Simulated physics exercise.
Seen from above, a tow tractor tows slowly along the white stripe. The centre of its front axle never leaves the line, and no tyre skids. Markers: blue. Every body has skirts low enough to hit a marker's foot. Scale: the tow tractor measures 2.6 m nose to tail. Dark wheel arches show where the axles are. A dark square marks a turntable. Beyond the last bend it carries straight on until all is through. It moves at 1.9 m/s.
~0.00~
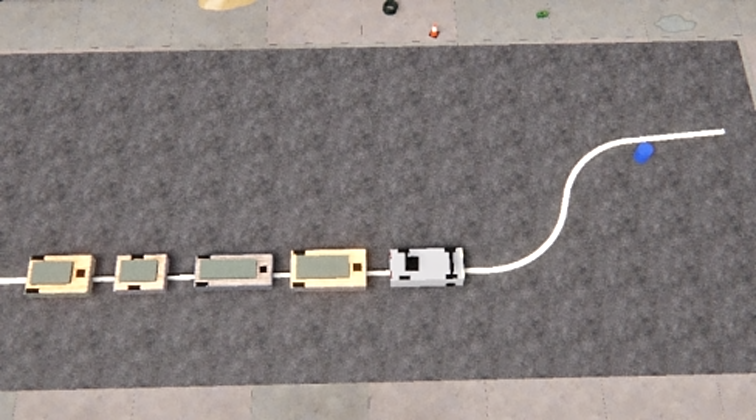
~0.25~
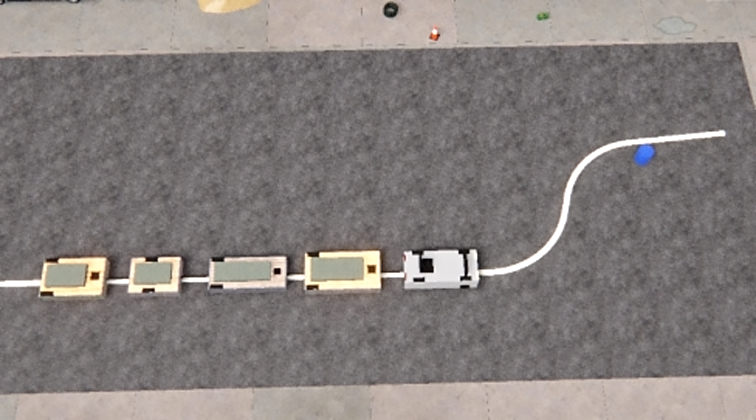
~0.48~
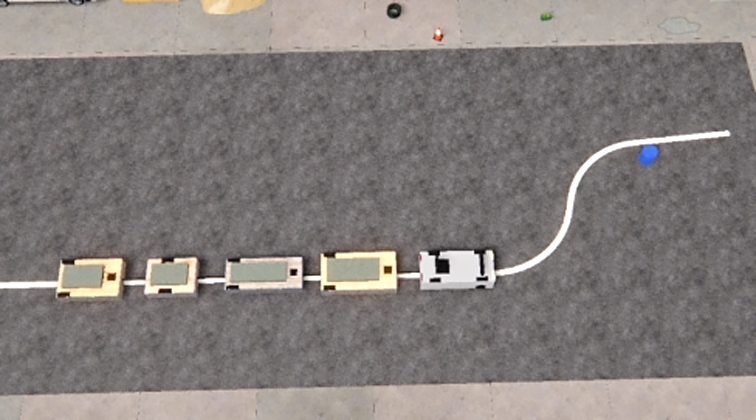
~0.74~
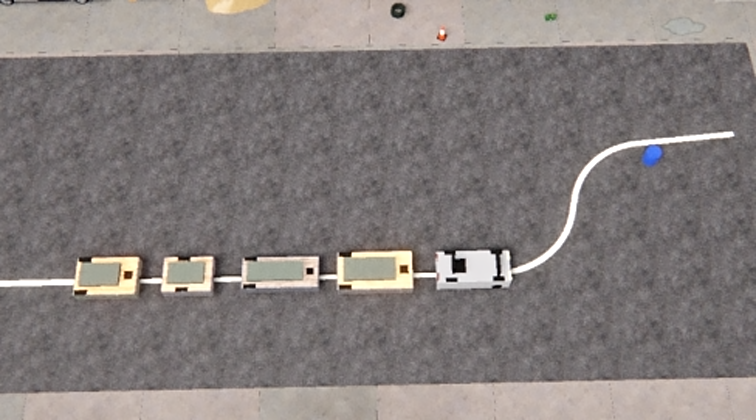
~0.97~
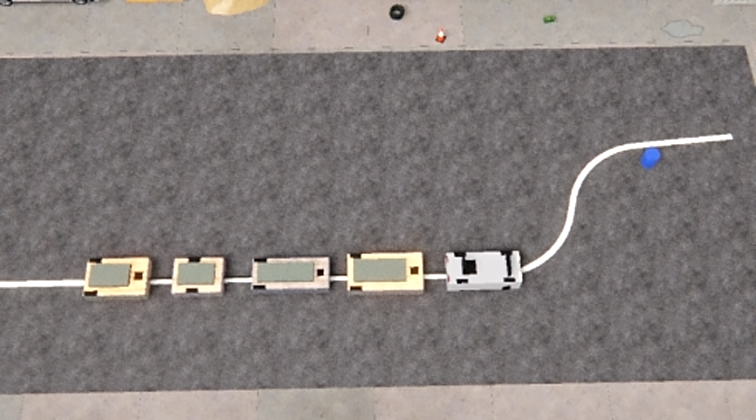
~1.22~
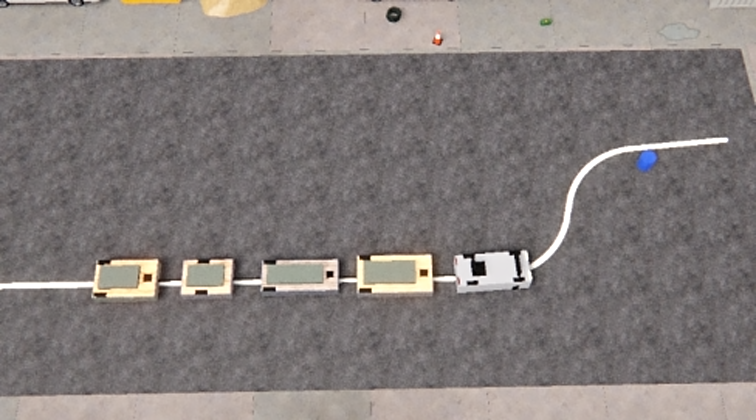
A pale tow tractor pulled a row of four trailers slowly to the right along a white line on dark pavement, its front just beginning to turn where the line curved up near a blue marker.
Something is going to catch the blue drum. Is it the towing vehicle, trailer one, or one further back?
First contact comes from the towing vehicle.
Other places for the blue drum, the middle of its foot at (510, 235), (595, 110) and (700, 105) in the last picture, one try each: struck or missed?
First struck, second clear, third clear.
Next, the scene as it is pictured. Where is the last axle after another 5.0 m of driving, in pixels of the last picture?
Around (225, 276).
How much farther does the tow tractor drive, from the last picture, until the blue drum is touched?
After some 8.0 m.
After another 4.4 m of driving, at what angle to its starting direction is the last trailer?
About 0°.
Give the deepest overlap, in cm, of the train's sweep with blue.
Blue 90.
By 5.4 s, the last axle is at (294, 275) of the last picture, on the line; the tow tractor has hit blue.
By 8.7 s, the last axle is at (448, 256) of the last picture, 65 cm off the line.
By 12.4 s, the last axle is at (604, 179) of the last picture, 85 cm off the line.
By 16.2 s, the last axle is out of the picture, 25 cm off the line; 1 of 1 struck in all.
